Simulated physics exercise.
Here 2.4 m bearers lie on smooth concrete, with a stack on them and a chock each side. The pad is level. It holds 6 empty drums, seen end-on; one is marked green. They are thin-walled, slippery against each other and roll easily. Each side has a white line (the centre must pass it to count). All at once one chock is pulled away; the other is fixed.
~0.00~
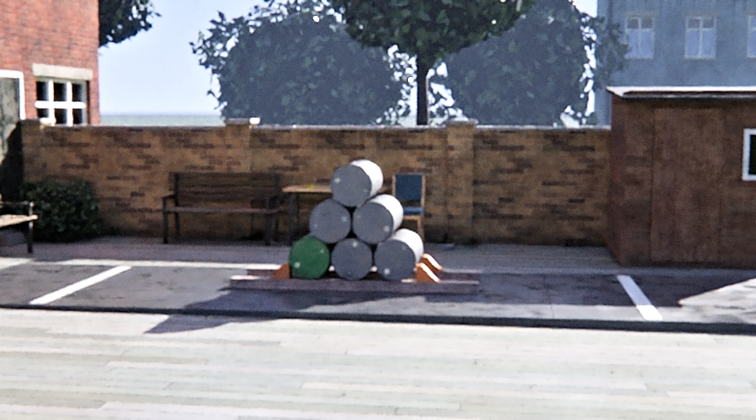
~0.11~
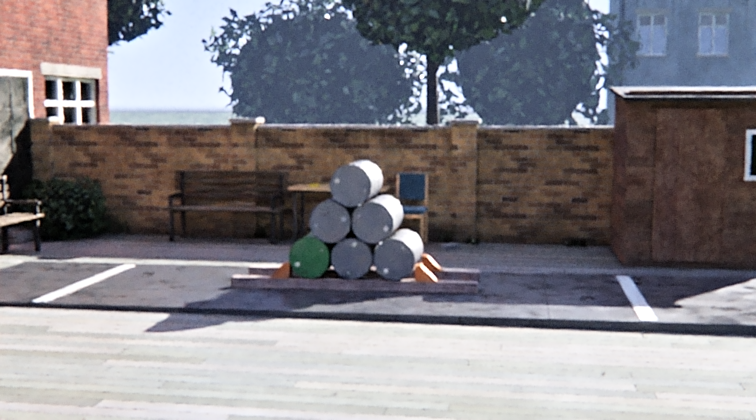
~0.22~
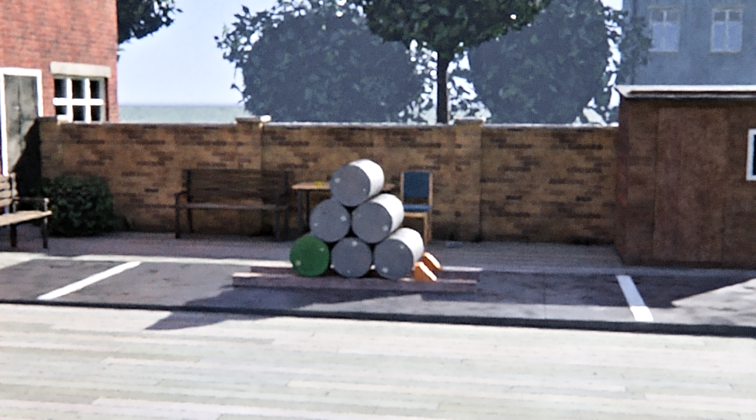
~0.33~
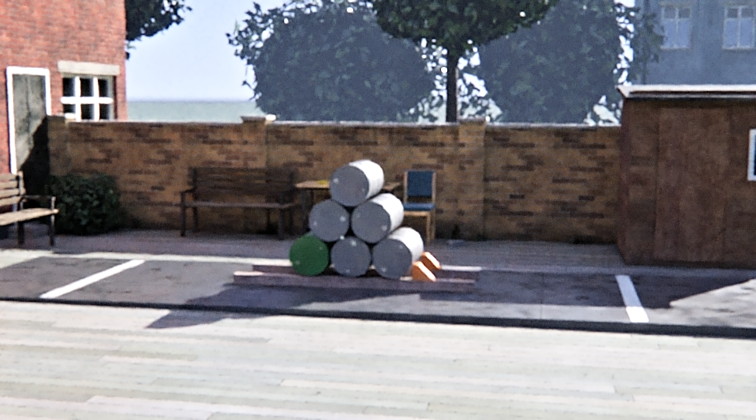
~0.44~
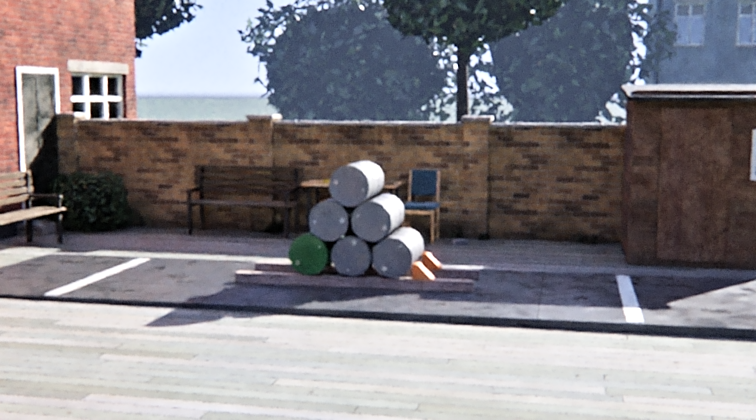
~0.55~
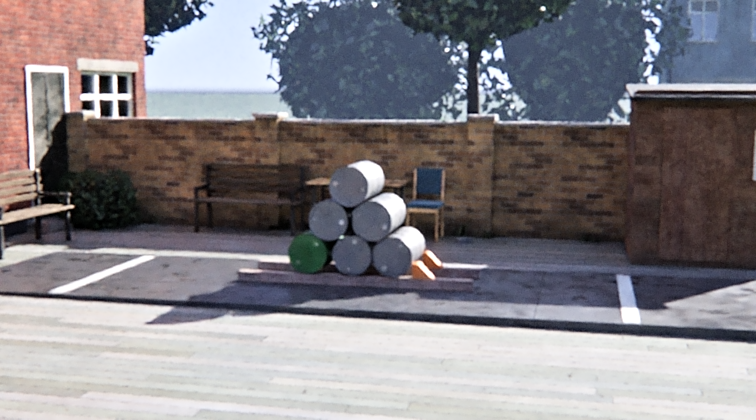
In a paved yard by a brick wall, the orange chock left of a small pyramid of grey and green drums was gone all at once, and the stacked drums barely moved as the view shifted slightly.
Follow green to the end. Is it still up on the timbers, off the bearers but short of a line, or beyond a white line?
Green is left beyond a white line.
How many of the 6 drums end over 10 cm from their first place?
In all, 3.
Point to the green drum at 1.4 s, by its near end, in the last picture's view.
At about (261, 252).
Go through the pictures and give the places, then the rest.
The first frame shows green (309, 259); both chocks in; lines at (79, 285) and (639, 298); the pad is level; 3 of the 6 form the bottom row.
The second frame shows green (309, 258).
The third frame shows green (310, 257); left chock gone.
The fourth frame shows green (309, 256).
The fifth frame shows green (308, 255).
The sixth frame shows green (307, 254); lines at (101, 275) and (627, 299).
By 1.4 s, green is on the bearers, 25 cm from the bearers' left end, rolling left; 0 of 6 have crossed.
By 2.5 s, green is off the bearers, 90 cm short of the left line, rolling left; 0 of 6 have crossed.
By 3.7 s, green is past the left line; 1 of 6 has crossed.
Finally (5.4 s), green is past the left line; 1 of 6 has crossed.
